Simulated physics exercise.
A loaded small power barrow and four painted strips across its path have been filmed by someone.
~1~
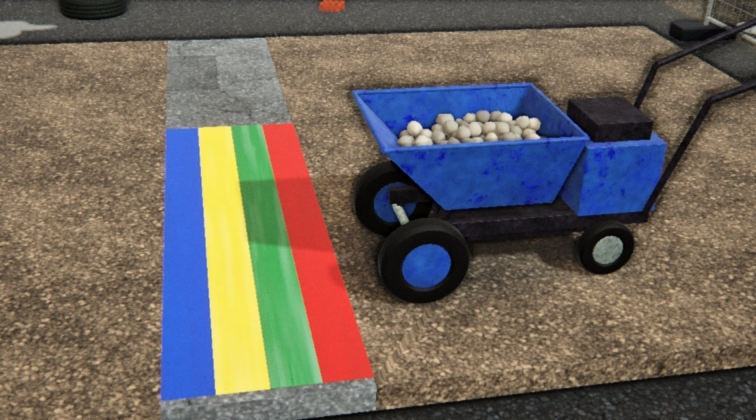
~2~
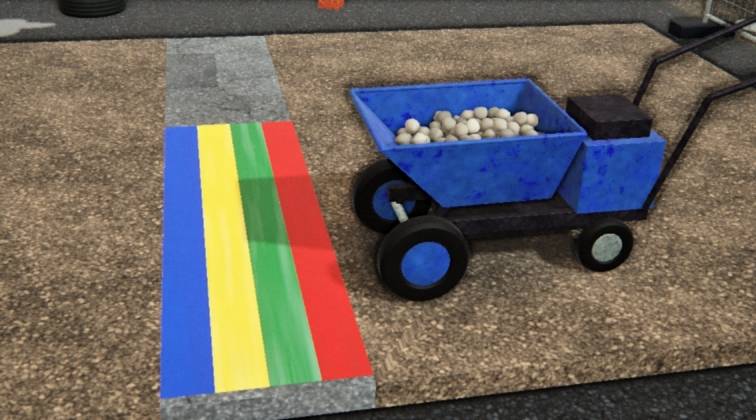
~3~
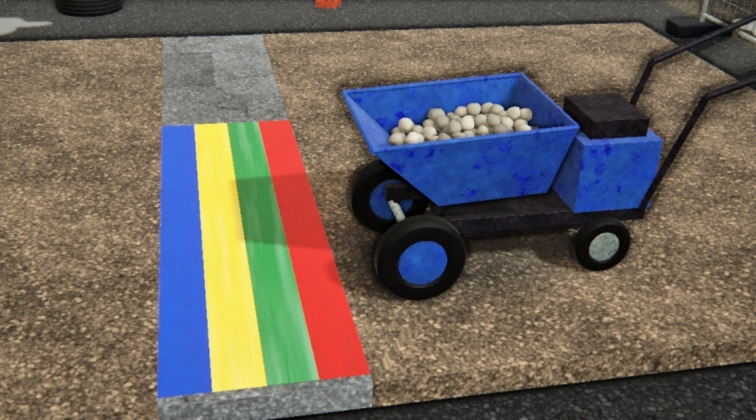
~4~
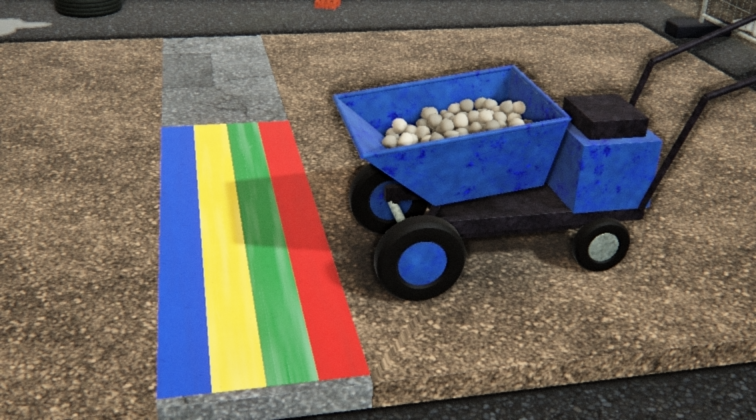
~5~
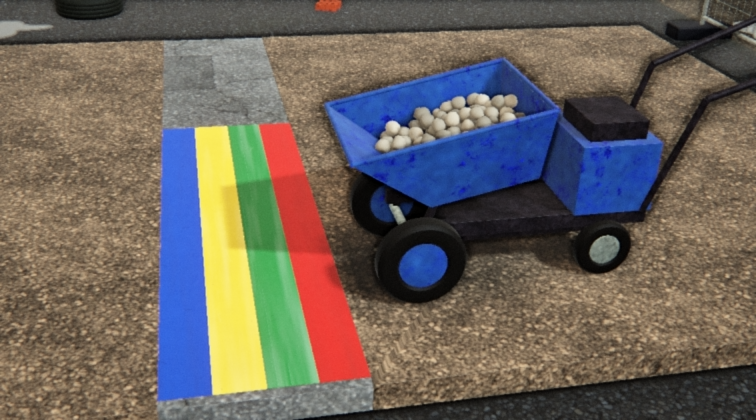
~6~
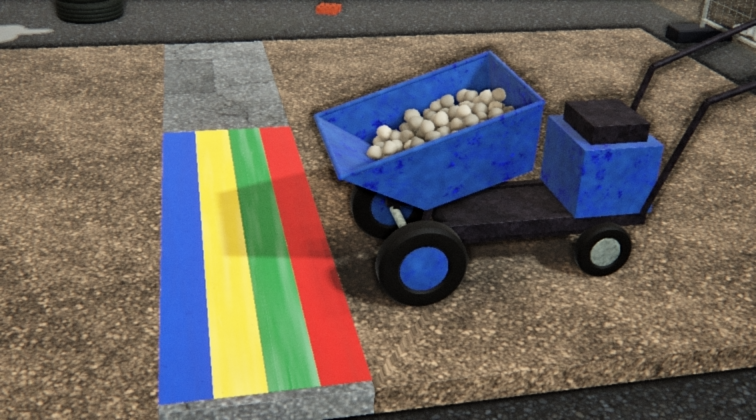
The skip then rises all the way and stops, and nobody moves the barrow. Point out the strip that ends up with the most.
The yellow one ends up with the most.
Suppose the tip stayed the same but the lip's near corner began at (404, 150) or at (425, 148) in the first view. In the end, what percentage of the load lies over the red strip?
Try 1: 0 %. Try 2: 10 %.
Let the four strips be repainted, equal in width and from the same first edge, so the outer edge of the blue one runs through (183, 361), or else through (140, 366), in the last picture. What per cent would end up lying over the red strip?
Roughly 0 percent first, then roughly 0 percent.
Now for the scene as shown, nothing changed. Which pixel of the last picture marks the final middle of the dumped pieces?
Close to (227, 276), more or less.
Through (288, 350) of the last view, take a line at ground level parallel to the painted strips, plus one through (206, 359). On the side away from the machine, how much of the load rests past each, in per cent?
First roughly 70 percent, then 20 percent.
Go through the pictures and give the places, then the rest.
Lip of the skip near (384, 151), level; top of the load near (497, 136), river pebbles; red strip near (337, 337); green strip near (288, 342); yellow strip near (238, 347); blue strip near (187, 352), in the first picture.
Lip of the skip near (381, 149), level; top of the load near (495, 132), in the second picture.
Lip of the skip near (373, 151), tipped barely; top of the load near (488, 128), in the third picture.
Lip of the skip near (363, 156), tipped a little; top of the load near (482, 124), in the fourth picture.
Lip of the skip near (353, 165), tipped a little; top of the load near (491, 114), in the fifth picture.
Lip of the skip near (341, 177), tipped clearly; top of the load near (488, 119); red strip near (334, 340); green strip near (286, 345); yellow strip near (236, 350); blue strip near (185, 356), in the sixth picture.
Shortly afterwards, skip tipped steeply; the whole lot in the skip.
Next, skip tipped right over; the bulk in the skip; a little over the green strip; a little over the yellow strip; only a few over the blue strip.
Some moments later, skip tipped right over; near a quarter in the skip; near a quarter over the green strip; near a third over the yellow strip; near a quarter over the blue strip; a little off the paint.
In the end, skip tipped right over; near a quarter in the skip; none at all over the red strip; near a quarter over the green strip; near a third over the yellow strip; near a quarter over the blue strip; a little off the paint.
